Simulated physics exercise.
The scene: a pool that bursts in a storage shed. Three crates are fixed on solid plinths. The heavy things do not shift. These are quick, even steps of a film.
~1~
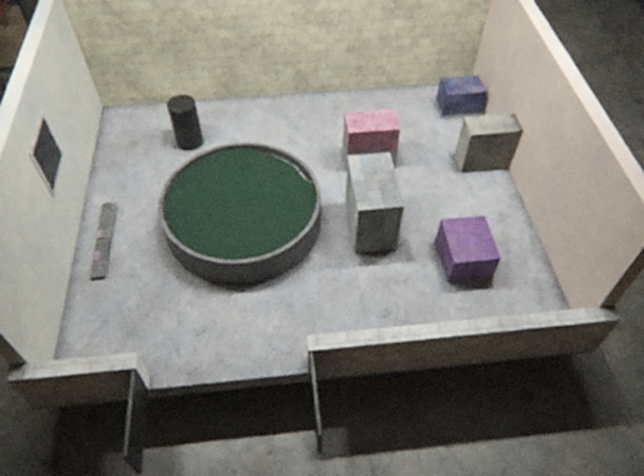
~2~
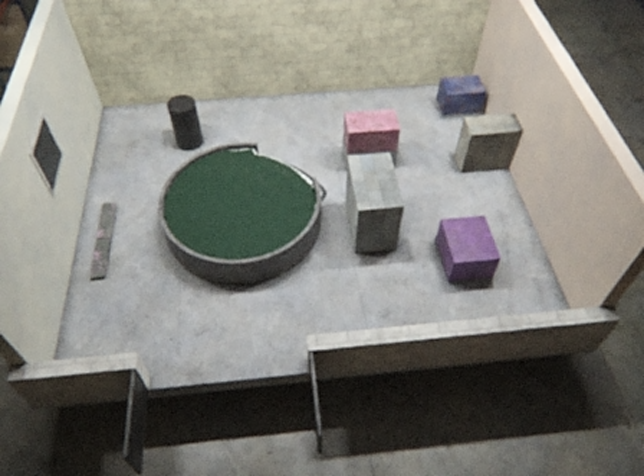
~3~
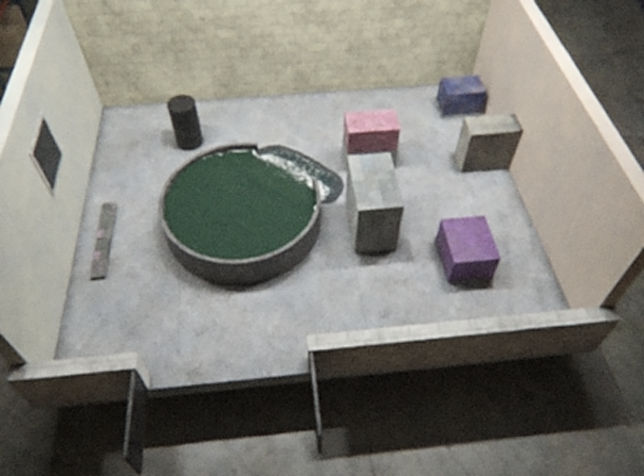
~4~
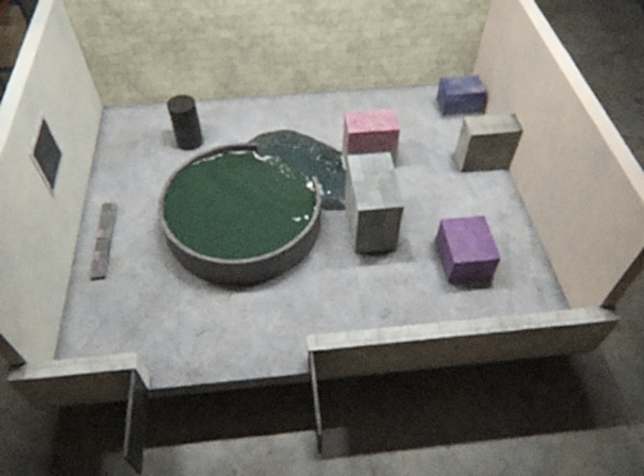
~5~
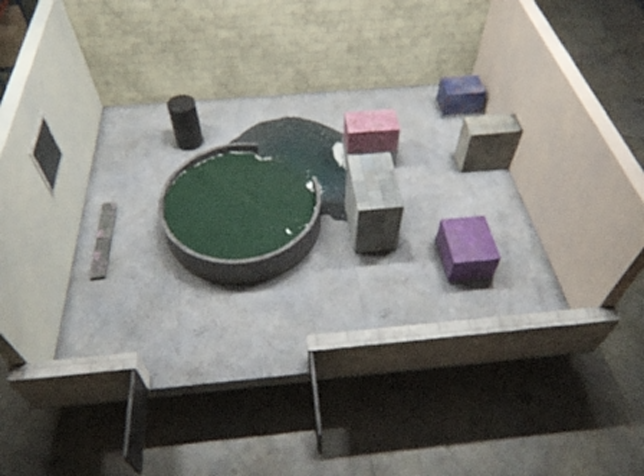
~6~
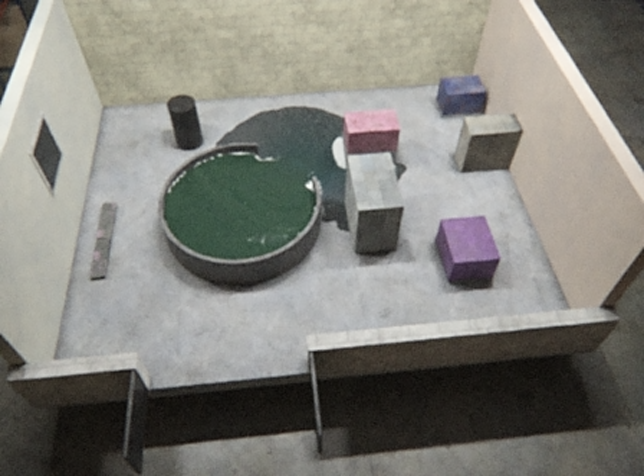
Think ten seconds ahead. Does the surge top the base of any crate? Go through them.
The pink crate stays dry; the purple crate gets wet; the blue crate gets wet.
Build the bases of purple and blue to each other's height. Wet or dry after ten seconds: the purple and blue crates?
My reading: Purple is topped, blue is soaked.
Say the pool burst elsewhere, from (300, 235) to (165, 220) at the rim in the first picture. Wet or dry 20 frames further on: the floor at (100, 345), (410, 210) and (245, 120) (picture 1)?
As listed: Awash, free of water, not flooded.
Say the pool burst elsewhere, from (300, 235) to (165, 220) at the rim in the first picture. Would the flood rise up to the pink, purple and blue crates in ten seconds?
Then: Pink crate is safe, purple crate is topped, blue crate escapes it.
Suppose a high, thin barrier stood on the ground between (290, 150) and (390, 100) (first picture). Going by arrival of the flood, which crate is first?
The pink-painted one.
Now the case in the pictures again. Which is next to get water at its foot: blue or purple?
First comes the blue crate.
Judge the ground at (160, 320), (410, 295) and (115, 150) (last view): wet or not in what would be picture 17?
As listed: No water, not flooded, not flooded.
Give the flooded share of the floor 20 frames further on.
Some 45 per cent.
A moment on, water covers 20 % of the floor; the pink crate water round its plinth, the purple crate not reached, the blue crate not reached.
Next, water covers 30 % of the floor; the pink crate water round its plinth, the purple crate not reached, the blue crate water round its plinth.
Then, water covers 45 % of the floor; the pink crate water round its plinth, the purple crate water round its plinth, the blue crate water round its plinth.
Later, water covers 65 % of the floor; the pink crate water round its plinth, the purple crate water round its plinth, the blue crate water round its plinth.
In the end, water covers 95 % of the floor; the pink crate stayed above the water, the purple crate was topped, the blue crate was topped.
